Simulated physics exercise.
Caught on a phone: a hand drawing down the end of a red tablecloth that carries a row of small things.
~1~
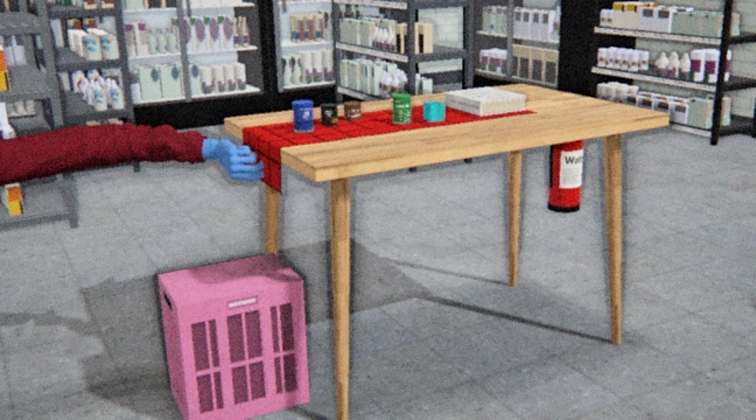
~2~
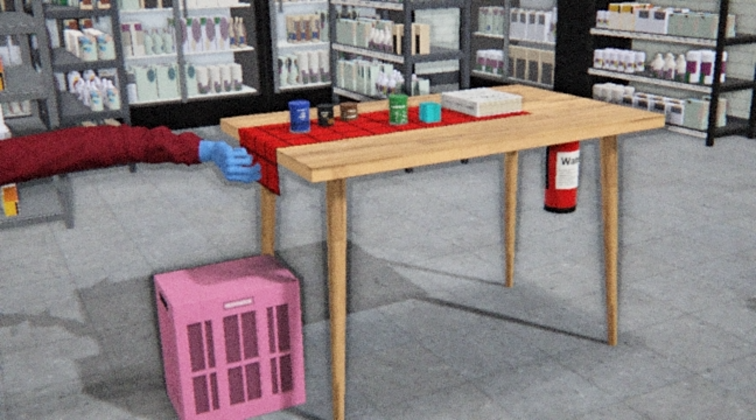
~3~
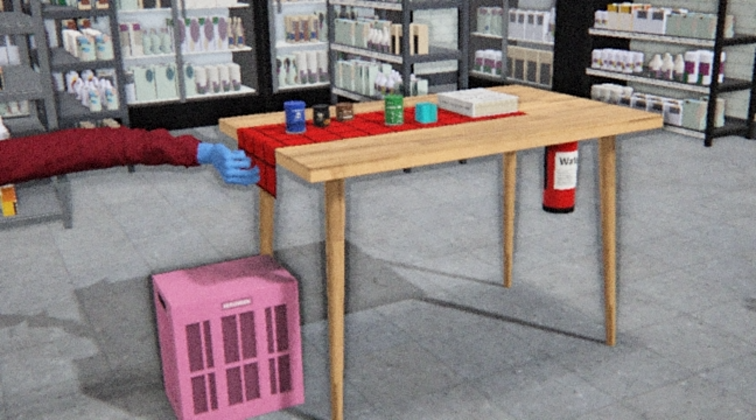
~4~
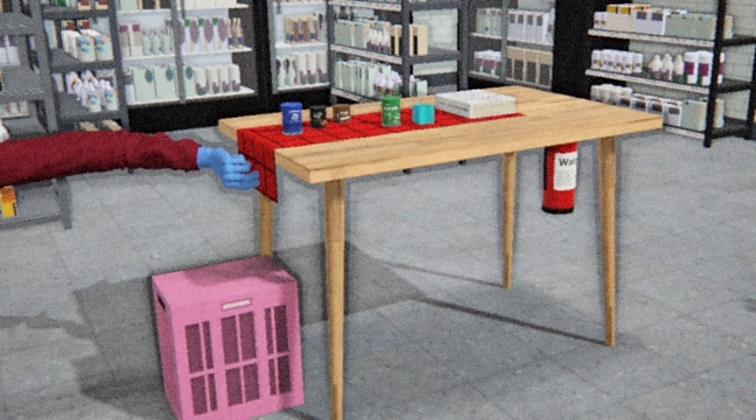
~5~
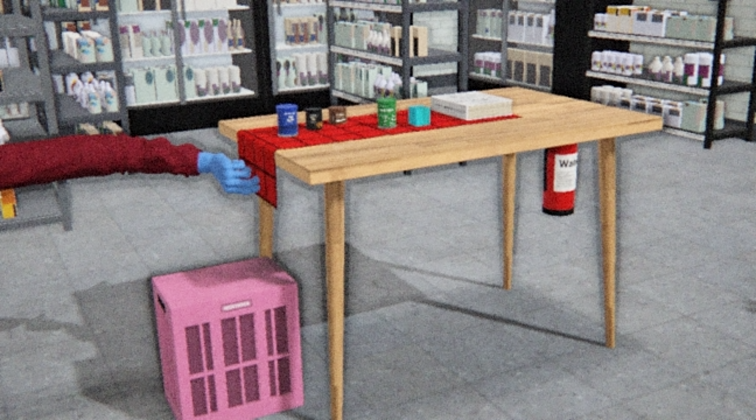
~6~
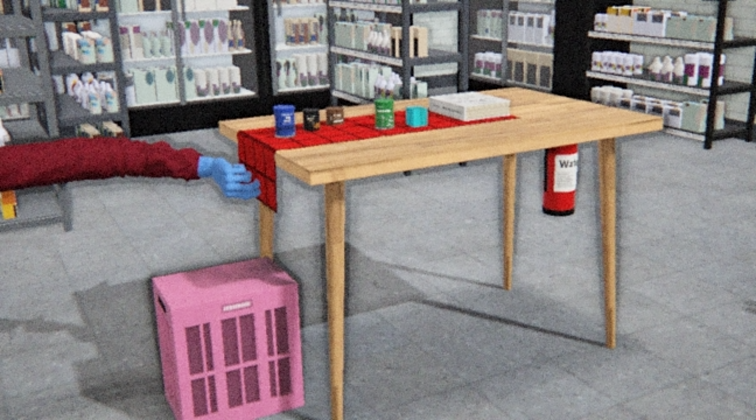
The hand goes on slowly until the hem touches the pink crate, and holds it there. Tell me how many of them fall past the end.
Going over the edge will be two of them.
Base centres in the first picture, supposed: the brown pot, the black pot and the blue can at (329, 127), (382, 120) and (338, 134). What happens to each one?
Well, the brown pot is dislodged, the black pot is safe, and the blue can is dislodged.
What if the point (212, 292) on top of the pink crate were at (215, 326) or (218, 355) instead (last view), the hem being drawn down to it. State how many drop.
The numbers are 3 and 4.
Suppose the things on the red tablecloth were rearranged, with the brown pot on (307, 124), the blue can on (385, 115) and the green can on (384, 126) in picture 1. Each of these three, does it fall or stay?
As for the brown pot, it goes off; the blue can stays aboard; the green can stays aboard.
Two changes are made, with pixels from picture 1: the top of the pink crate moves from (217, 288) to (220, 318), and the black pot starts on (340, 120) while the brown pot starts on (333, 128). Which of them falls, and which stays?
The black pot goes over, the brown pot falls.
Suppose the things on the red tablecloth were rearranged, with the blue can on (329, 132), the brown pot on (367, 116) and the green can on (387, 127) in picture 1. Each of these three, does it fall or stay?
Blue can: Off; brown pot: Still on; green can: Still on.
Soon after, hem near (259, 223); all still up.
After that, hem near (260, 252); blue can gone.
And then, hem on the crate; blue can and black pot gone.
In the end, hem on the crate; blue can and black pot gone. It carries off two.
